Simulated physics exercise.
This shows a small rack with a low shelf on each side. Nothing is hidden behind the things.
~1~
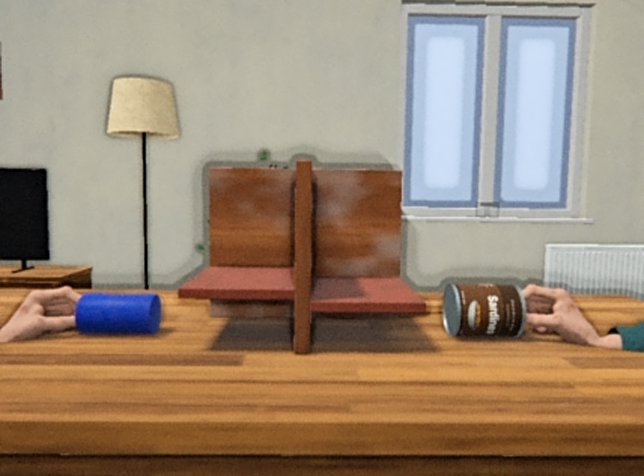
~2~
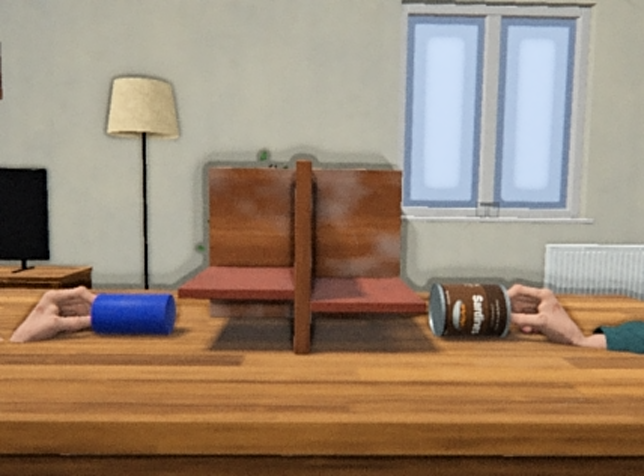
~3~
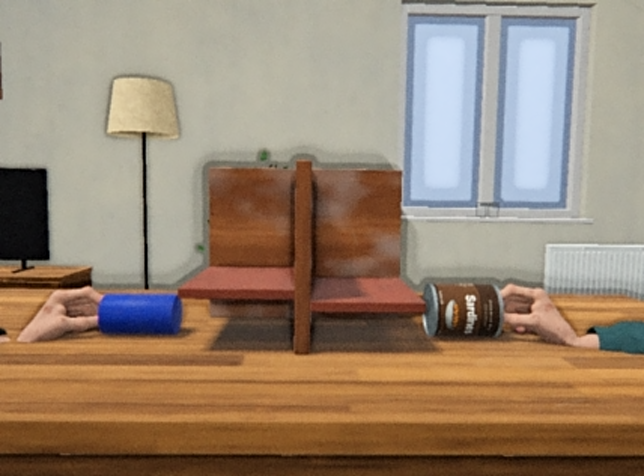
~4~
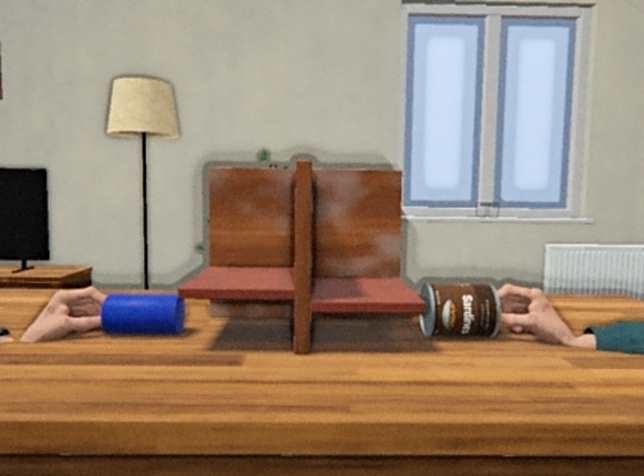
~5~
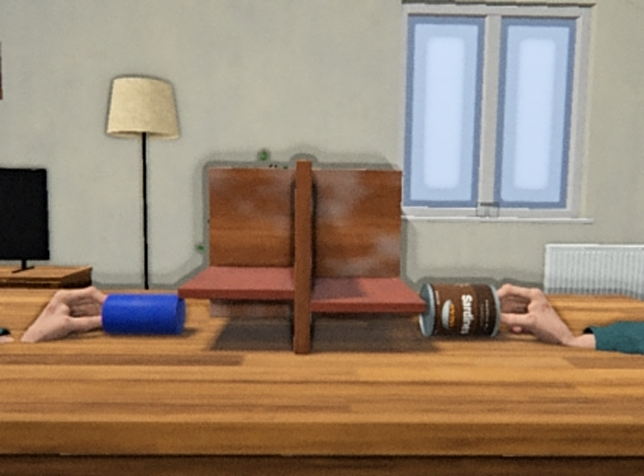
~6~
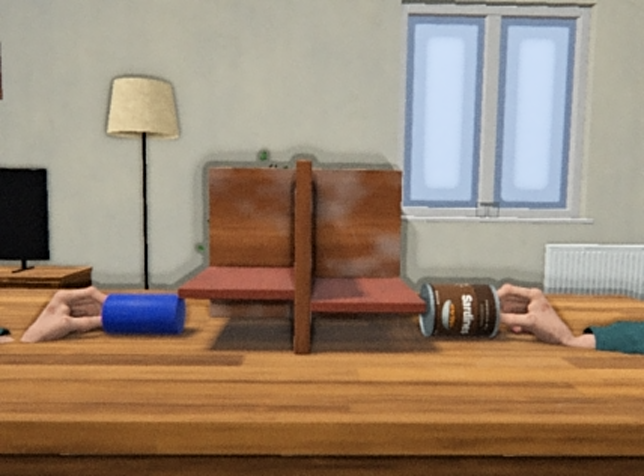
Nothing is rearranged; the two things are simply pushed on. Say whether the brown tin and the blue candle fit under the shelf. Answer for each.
The brown tin catches on the edge and the blue candle slides in.
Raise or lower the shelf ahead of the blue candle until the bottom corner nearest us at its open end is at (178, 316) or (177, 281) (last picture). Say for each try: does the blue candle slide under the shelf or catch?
One after another: It stops at the shelf; fits.
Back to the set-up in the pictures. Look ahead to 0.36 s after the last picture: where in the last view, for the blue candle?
Roughly at (176, 315).
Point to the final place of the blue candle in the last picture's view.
Near (238, 315).
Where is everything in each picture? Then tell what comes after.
In the first picture, hands sliding the things forward; brown tin (482, 310); blue candle (120, 314); shelf (304, 250).
In the second picture, hands sliding the things forward; blue candle (135, 314); shelf (304, 250).
In the third picture, hands sliding the things forward; brown tin (461, 310); shelf (304, 250).
In the fourth picture, hands sliding the things forward; blue candle (145, 314); shelf (304, 250).
In the fifth picture, hands sliding the things forward; brown tin (458, 310); shelf (304, 250).
In the sixth picture, hands sliding the things forward; brown tin (458, 310); blue candle (146, 314); shelf (304, 250).
Then, 0.36 s after the last picture, brown tin stopped at the opening near (443, 310); blue candle sliding up to the opening near (176, 314).
At rest, the brown tin is too tall, near (443, 310); the blue candle clears the shelf, near (238, 315).
